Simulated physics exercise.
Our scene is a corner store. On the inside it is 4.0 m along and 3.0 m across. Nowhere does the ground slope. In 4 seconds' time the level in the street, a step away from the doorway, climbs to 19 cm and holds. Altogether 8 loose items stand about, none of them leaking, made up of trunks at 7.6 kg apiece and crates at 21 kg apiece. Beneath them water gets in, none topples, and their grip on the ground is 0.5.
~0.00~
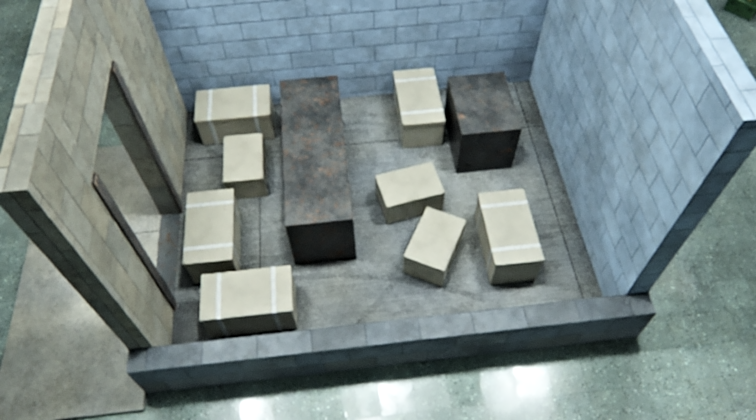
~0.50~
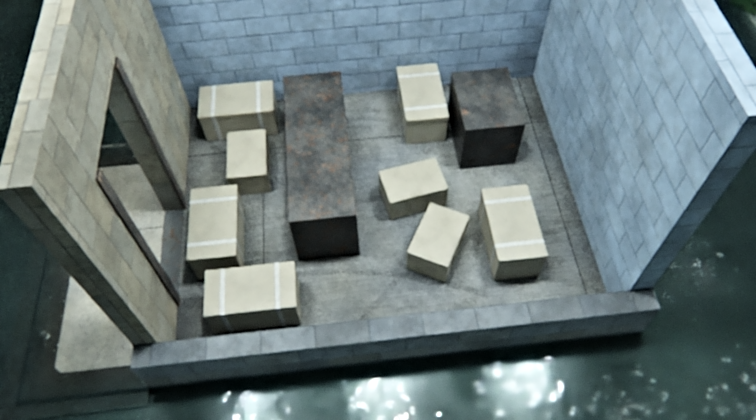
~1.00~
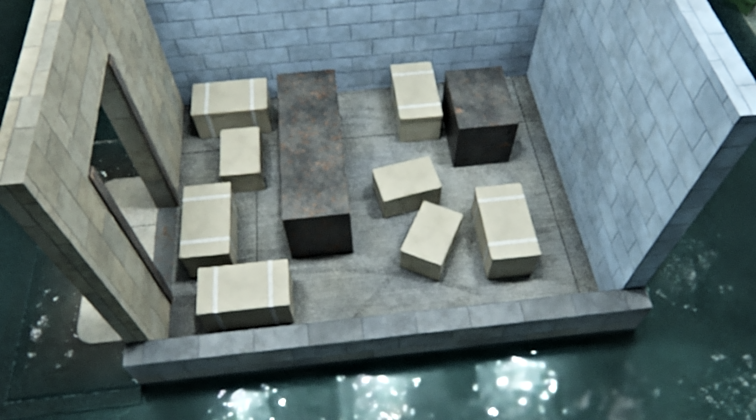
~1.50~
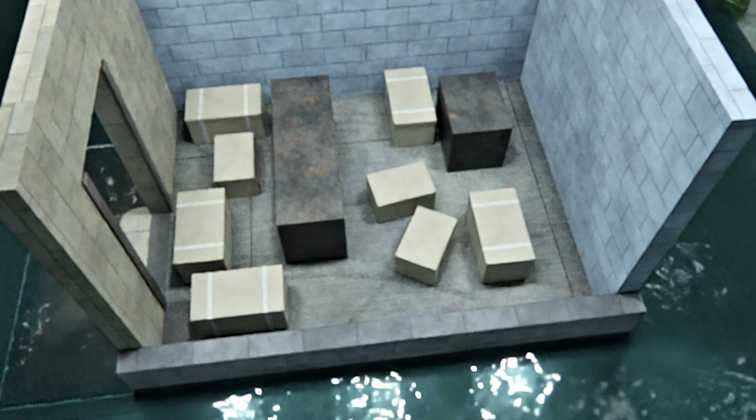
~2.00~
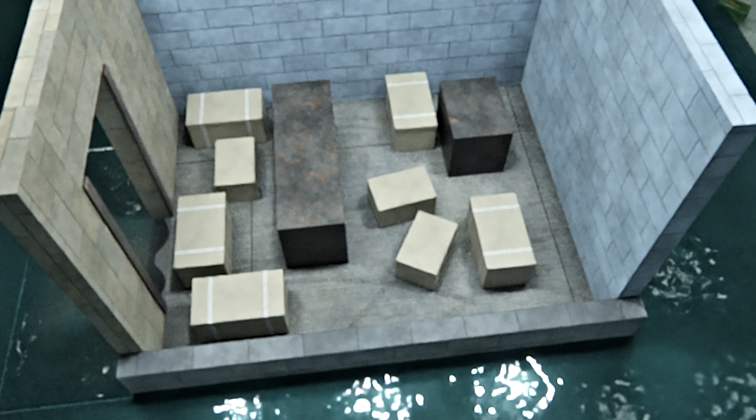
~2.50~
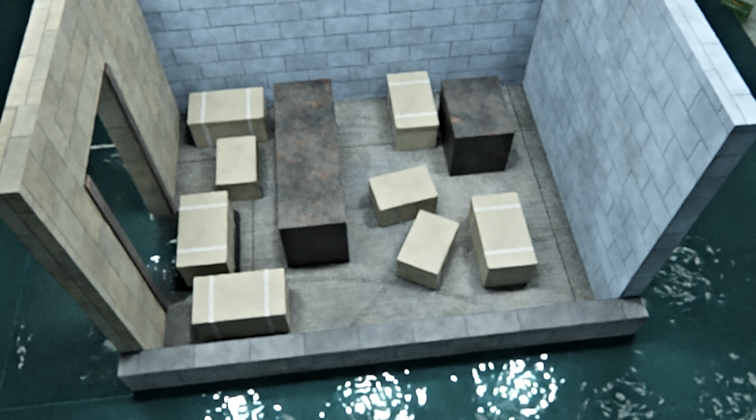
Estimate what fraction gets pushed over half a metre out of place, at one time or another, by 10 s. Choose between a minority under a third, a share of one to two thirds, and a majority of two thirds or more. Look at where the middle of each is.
A minority under a third.
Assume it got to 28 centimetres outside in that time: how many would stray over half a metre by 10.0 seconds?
That would make 4 of them.
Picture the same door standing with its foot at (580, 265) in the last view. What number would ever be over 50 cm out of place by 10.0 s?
Then the count would be 5.
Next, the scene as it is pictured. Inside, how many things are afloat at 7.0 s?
At that moment it comes to 4.
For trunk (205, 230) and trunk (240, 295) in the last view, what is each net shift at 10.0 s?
They sit 60 cm and 20 cm away, in the order given.
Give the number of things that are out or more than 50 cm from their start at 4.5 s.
The answer is 1.
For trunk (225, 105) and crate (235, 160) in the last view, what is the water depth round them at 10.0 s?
Depth approx. 13 cm / 12 cm.
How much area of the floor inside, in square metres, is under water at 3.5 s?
At that time the wet patch spans about 2.0 m2.
After 3.5 s 1 of 8 are over 50 cm from their spots; 0 afloat.
After 4.5 s 1 of 8 are over 50 cm from their spots; 1 afloat.
After 7.0 s 1 of 8 are over 50 cm from their spots; 4 afloat.
After 10.0 s 2 of 8 are over 50 cm from their spots, and 2 have been at some point; 6 afloat.
